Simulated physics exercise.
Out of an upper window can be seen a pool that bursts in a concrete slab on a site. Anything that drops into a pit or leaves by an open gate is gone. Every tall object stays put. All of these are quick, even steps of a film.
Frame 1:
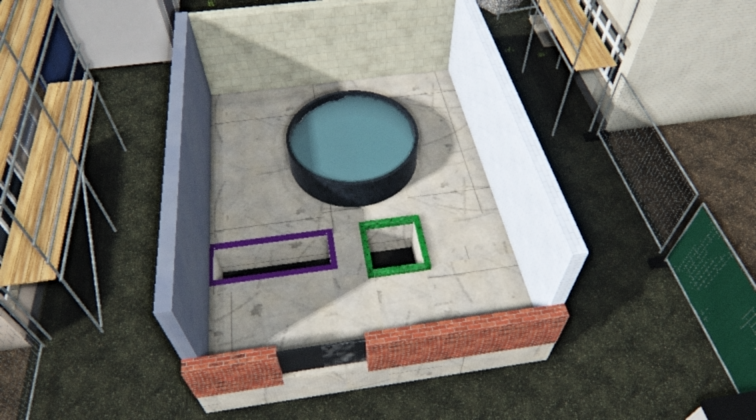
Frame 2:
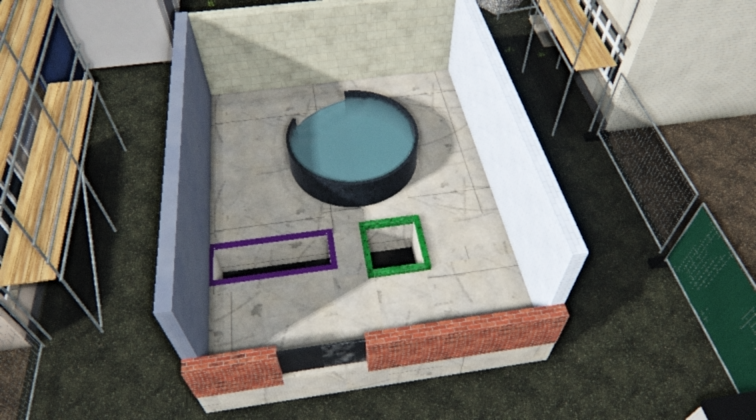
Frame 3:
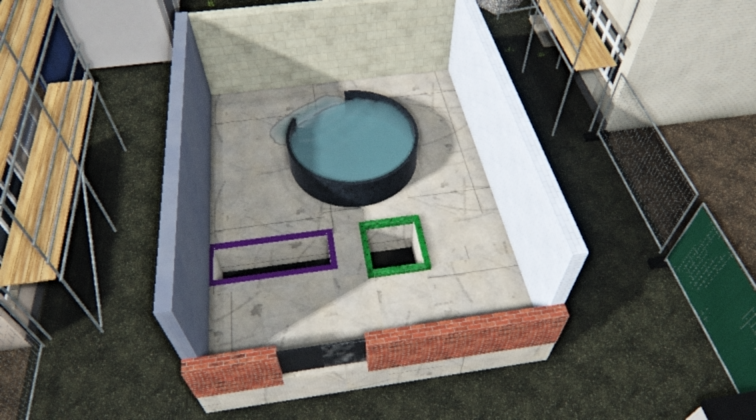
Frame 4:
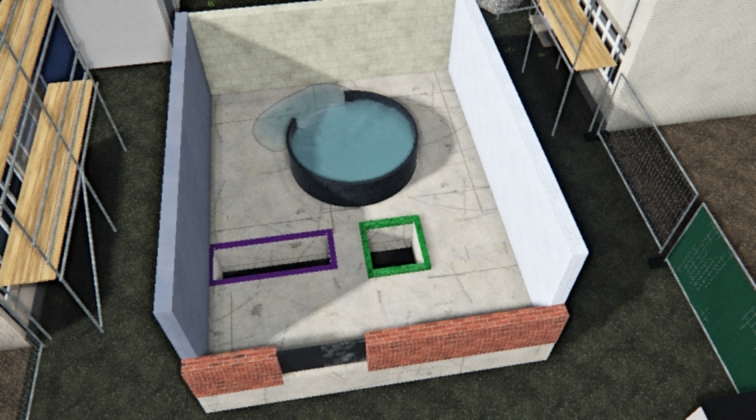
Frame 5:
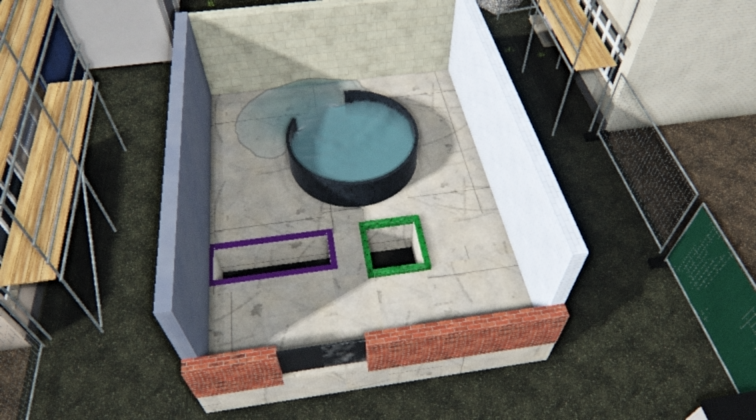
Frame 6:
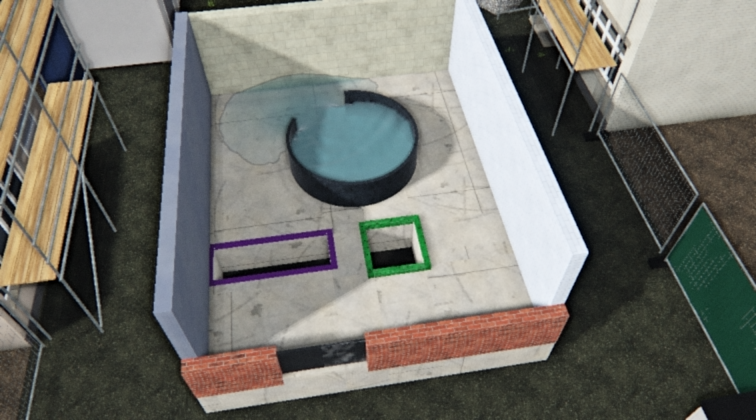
At the start, a round dark-walled pool of still blue water sits on a concrete slab between low walls, behind purple- and green-rimmed openings. A gap appears in its far side, and water pours out, spreading in a thin, clear sheet, mostly leftward, across the slab.
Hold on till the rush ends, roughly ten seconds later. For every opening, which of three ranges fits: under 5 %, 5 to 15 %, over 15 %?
The gate gets a mere sliver - short of five per cent; the green pit gets a mere sliver - short of five per cent; the purple pit gets a sizeable chunk - beyond fifteen per cent.
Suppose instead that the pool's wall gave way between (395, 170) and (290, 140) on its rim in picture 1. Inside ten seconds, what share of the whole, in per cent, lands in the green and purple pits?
Lab note - share by pit: Green 10 %, purple 60 %.
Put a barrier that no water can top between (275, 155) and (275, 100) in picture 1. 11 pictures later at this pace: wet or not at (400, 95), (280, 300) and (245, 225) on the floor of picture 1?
Going one after another, I'd say reached by the flood, then kept clear of the flood, then kept clear of the flood.
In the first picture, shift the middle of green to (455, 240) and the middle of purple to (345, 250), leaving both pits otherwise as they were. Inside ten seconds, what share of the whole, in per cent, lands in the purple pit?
Purple: 20 %.
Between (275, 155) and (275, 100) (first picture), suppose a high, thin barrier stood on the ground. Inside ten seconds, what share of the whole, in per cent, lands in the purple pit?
Roughly 20 per cent ends up in the purple pit.
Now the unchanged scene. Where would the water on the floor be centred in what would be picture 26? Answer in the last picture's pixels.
Around pixel (318, 138).
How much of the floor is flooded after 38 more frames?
Roughly 70 percent, I reckon.
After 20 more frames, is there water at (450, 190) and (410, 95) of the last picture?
Spared, soaked.
A moment on, water covers 20 % of the floor; the gate 0 %, the green pit 0 %, the purple pit 0 %.
Next, water covers 30 % of the floor; the gate 0 %, the green pit 0 %, the purple pit 0 %.
Then, water covers 50 % of the floor; the gate 0 %, the green pit 0 %, the purple pit 5 %.
Later, water covers 70 % of the floor; the gate 0 %, the green pit 0 %, the purple pit 22 %.
In the end, water covers 85 % of the floor; the gate 0 %, the green pit 0 %, the purple pit 38 %.
